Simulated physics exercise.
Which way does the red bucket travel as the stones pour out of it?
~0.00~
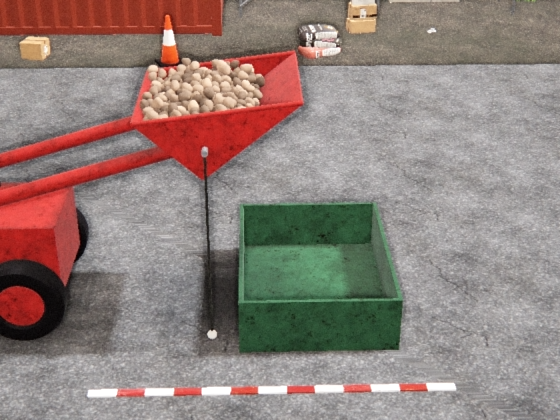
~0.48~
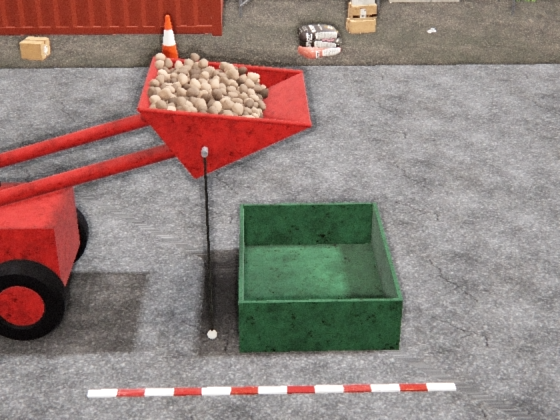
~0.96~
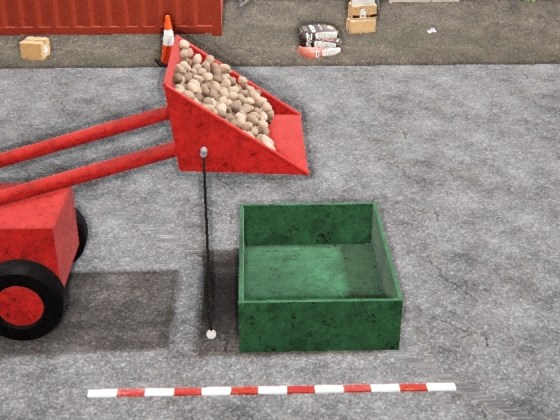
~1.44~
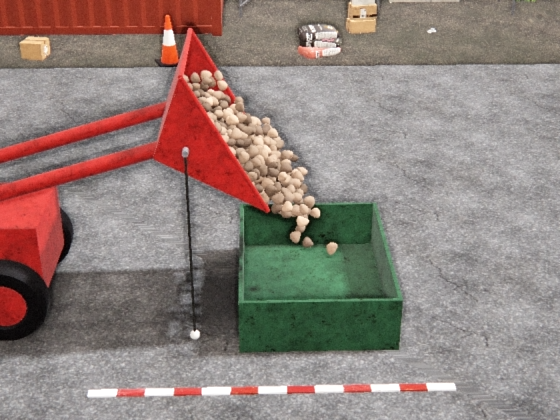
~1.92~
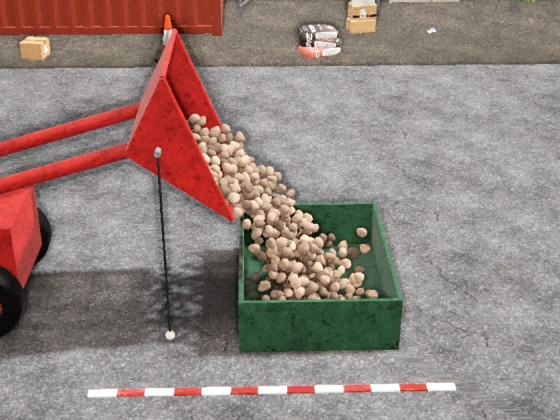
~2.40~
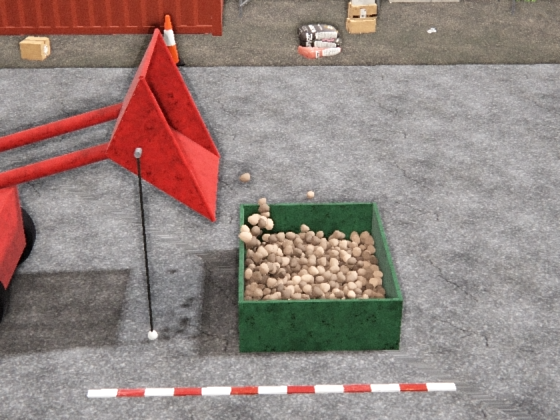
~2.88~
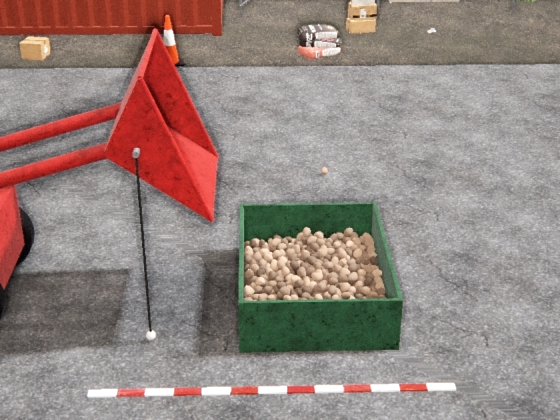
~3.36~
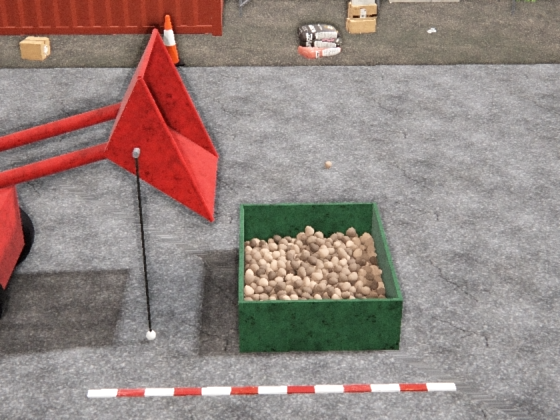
It travels to the left, away from the green bin, as the loader draws back.
